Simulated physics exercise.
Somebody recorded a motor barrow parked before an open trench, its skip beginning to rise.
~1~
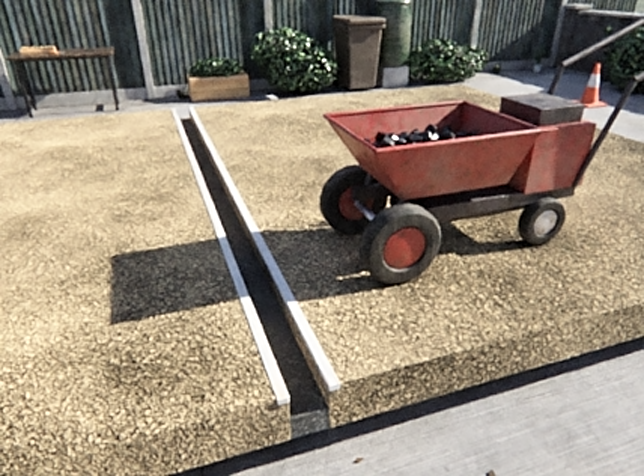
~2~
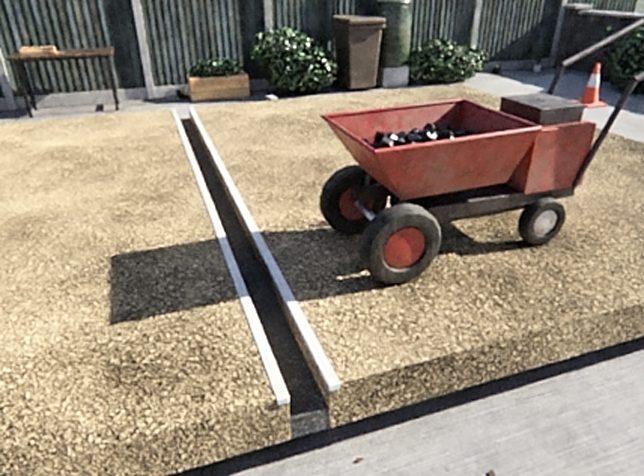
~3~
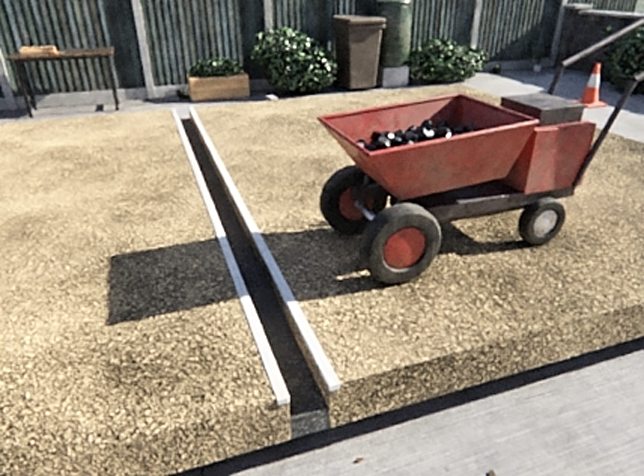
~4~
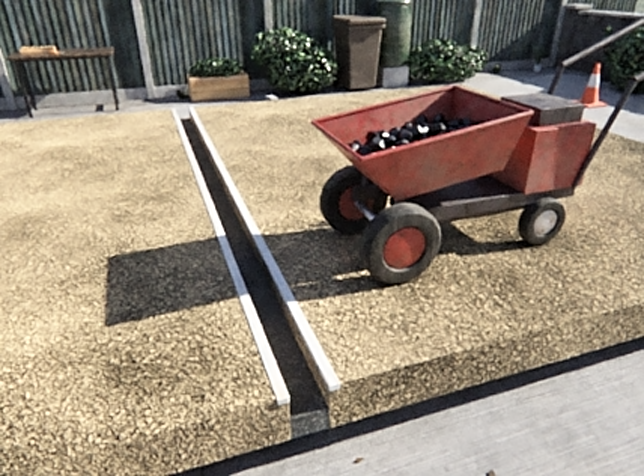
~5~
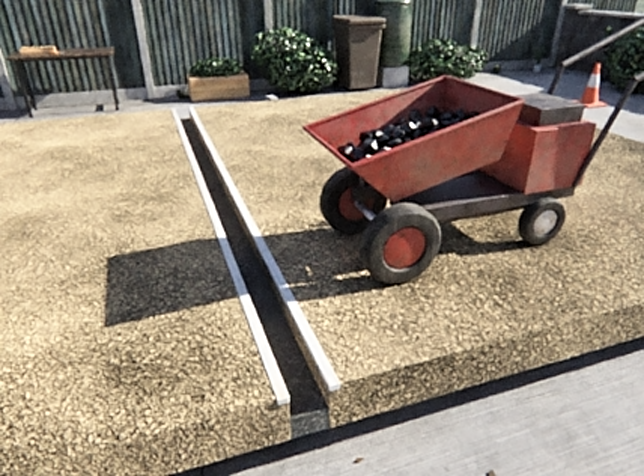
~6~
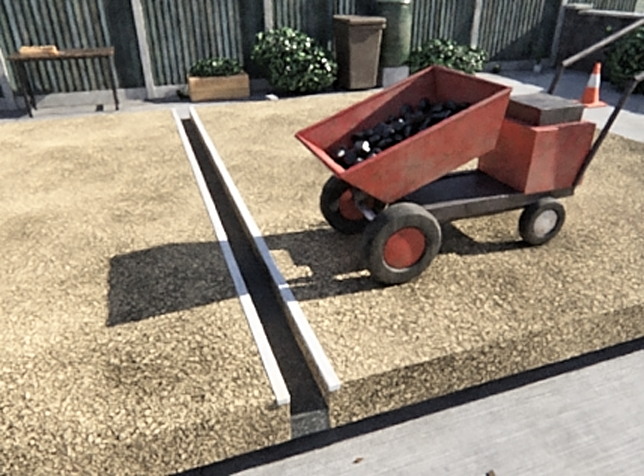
To begin with, a red motor barrow stands on gravel to the right of a narrow, white-edged trench, its skip level and holding dark lumps. The skip then rises gradually at the back, its lip dipping to the left, until it is clearly tilted while the wheels stay still.
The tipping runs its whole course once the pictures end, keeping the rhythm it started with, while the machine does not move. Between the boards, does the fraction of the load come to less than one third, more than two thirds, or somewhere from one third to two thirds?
The fraction between the boards comes to somewhere from one third to two thirds.
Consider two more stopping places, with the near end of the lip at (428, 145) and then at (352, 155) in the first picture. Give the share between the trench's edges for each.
30 and 40 percent, in that order.
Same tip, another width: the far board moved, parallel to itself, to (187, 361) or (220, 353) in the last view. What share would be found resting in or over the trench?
Well, it'd be something like 90 per cent the first time and 80 per cent the second.
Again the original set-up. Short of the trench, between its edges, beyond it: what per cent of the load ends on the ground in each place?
About: Short 5, between 45, beyond 20 per cent.
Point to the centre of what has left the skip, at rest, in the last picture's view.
I'd place the middle at about (253, 272).
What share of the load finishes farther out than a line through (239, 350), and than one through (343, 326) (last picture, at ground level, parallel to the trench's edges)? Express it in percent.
I'd say about 10 and about 70 in a hundred.
Shortly afterwards, skip tipped steeply; the whole lot in the skip.
Next, skip tipped right over; near two thirds in the skip; only a few short of the trench; near a quarter in or heaped over the trench; a little beyond it.
Some moments later, skip tipped right over; near a quarter in the skip; a little short of the trench; near half in or heaped over the trench; near a quarter beyond it.
In the end, skip tipped right over; near a quarter in the skip; a little short of the trench; near half in or heaped over the trench; near a quarter beyond it.
